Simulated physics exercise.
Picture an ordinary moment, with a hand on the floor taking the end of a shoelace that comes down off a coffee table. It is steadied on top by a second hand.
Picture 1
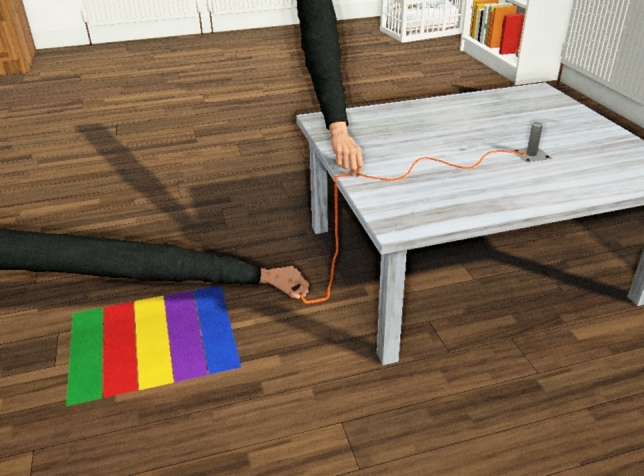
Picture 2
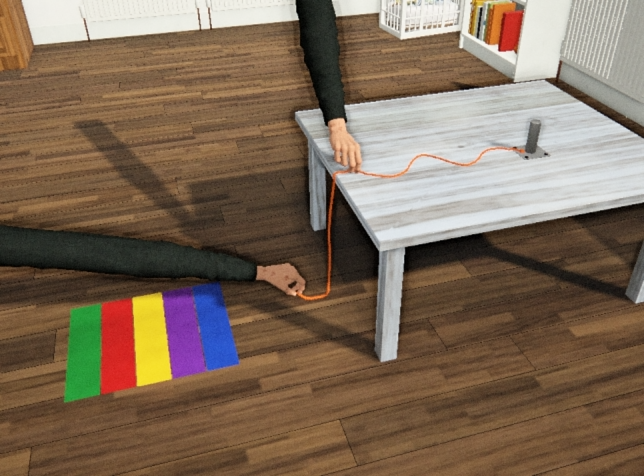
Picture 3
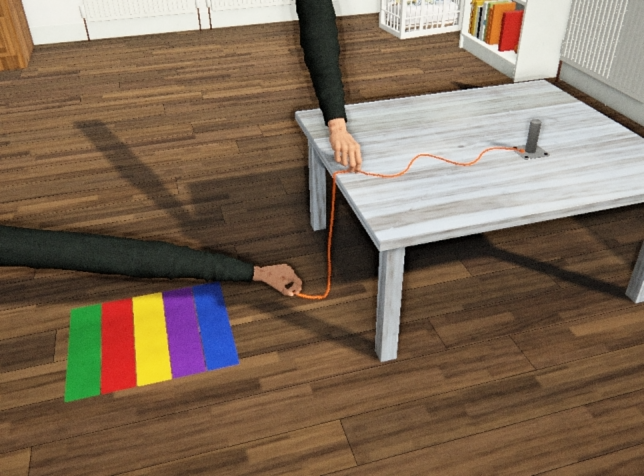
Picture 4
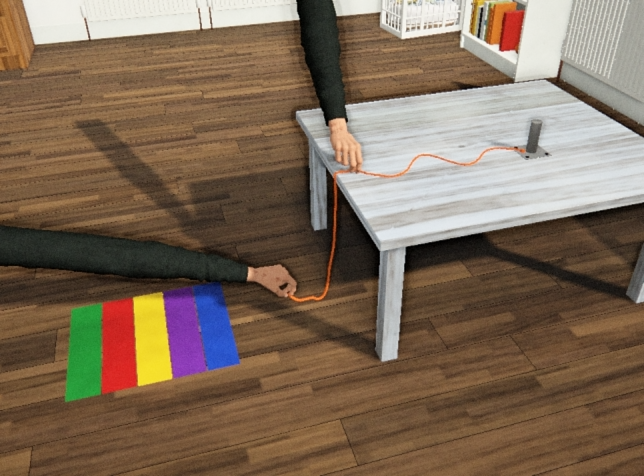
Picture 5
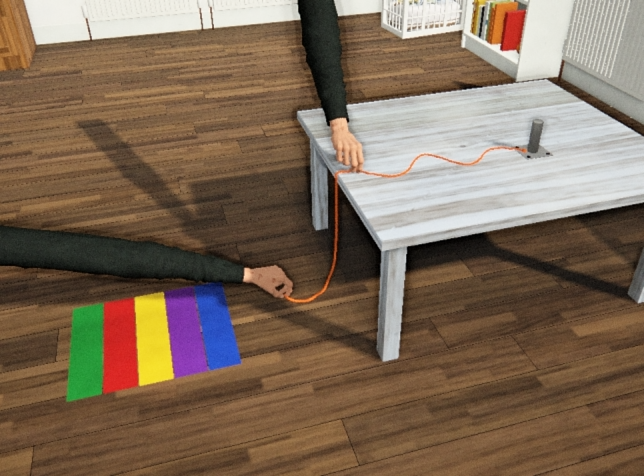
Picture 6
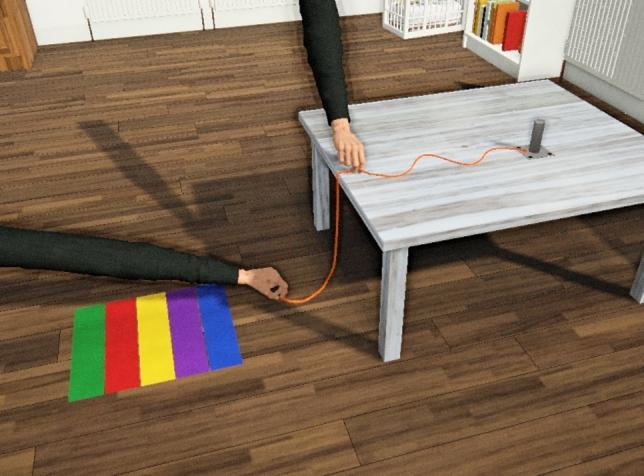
In a room with a wooden floor, an orange cord runs from a small grey post across a pale coffee table, under one hand at the edge, and down to another hand near a striped colour mat. The lower hand draws the cord's end slightly left, while the upper hand stays in place.
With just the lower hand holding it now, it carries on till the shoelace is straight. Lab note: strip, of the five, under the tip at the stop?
Yellow.
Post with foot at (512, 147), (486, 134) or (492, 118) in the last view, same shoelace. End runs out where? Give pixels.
It works out at around (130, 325), (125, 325) and (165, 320) for the three tries.
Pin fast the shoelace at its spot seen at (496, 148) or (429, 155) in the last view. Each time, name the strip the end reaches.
That would give yellow the first time and purple the second.
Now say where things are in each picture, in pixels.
The first picture shows end (301, 295); blue (222, 354); purple (189, 361); yellow (155, 368); red (120, 376); green (85, 383).
The second picture shows end (297, 292); shoelace through (493, 149) (446, 161) (405, 172) (343, 172) (329, 230) (329, 281).
The third picture shows end (294, 293).
The fourth picture shows end (288, 294); shoelace through (494, 149) (446, 160) (406, 171) (344, 172) (334, 229) (328, 281).
The fifth picture shows end (285, 295).
The sixth picture shows end (280, 296); shoelace through (496, 149) (449, 160) (409, 171) (347, 172) (337, 229) (327, 280).
Early on, end near (199, 312); over purple.
Midway, end near (168, 319); over yellow.
At the end of the slack, end near (149, 322); over yellow. Over yellow.
